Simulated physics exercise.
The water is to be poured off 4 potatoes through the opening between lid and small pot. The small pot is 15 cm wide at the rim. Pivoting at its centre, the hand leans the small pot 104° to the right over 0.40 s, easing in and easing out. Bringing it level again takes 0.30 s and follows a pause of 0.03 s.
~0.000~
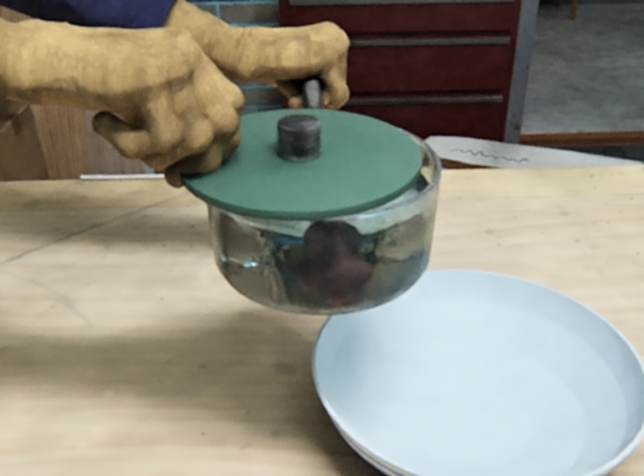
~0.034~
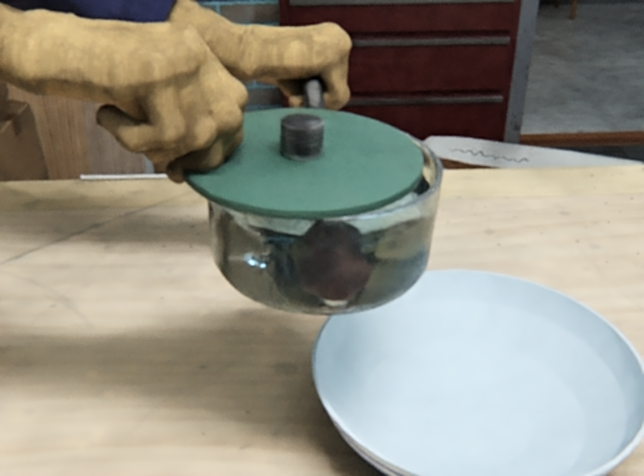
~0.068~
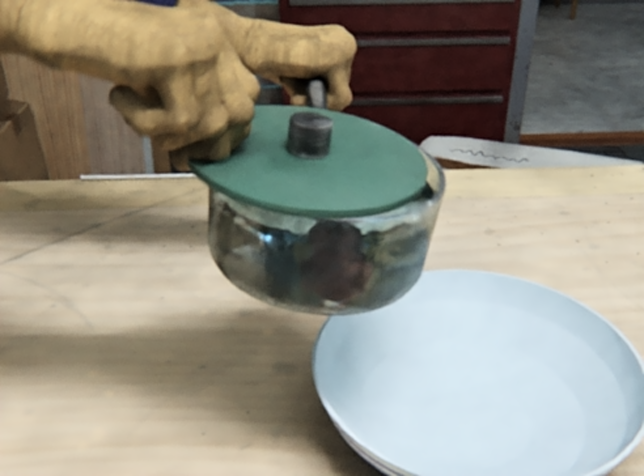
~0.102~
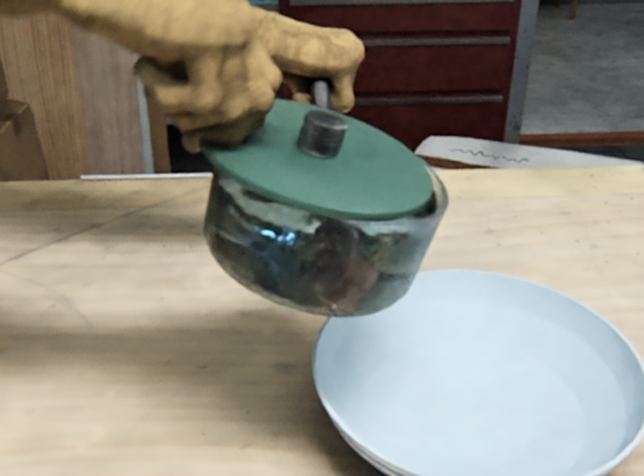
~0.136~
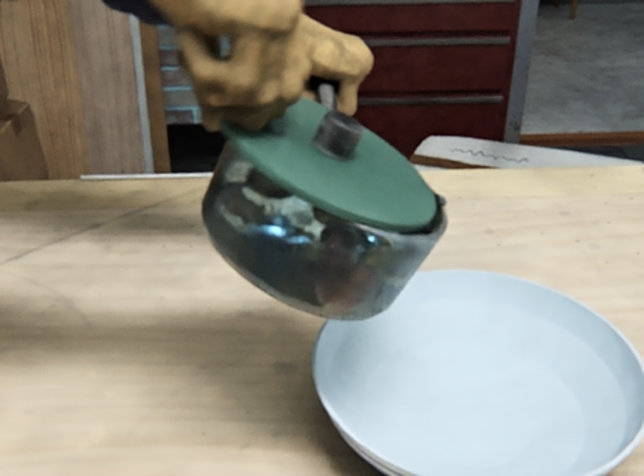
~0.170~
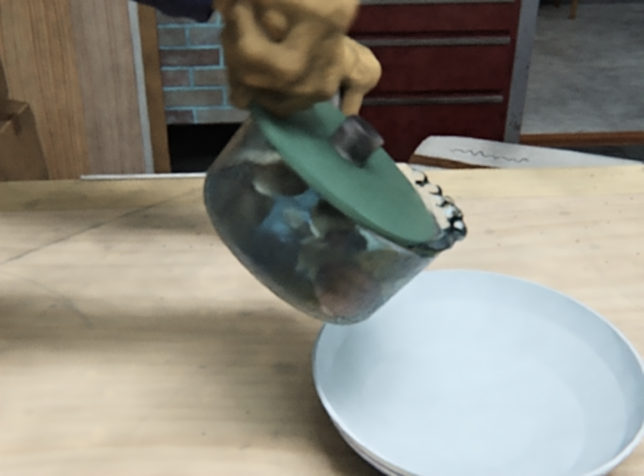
Gloved hands tilt a small lidded glass pot to the right beside a pale blue dish.
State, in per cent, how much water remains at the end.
44 %.
After 0.31 s the tilt is 92° and 78 per cent of the water is still in the small pot.
After 0.41 s the tilt is 104° and 63 per cent of the water is still in the small pot.
After 0.52 s the tilt is 82° and 51 per cent of the water is still in the small pot.
After 0.64 s the tilt is 21° and 44 per cent of the water is still in the small pot.
In the end 44 per cent of the water is still in the small pot.
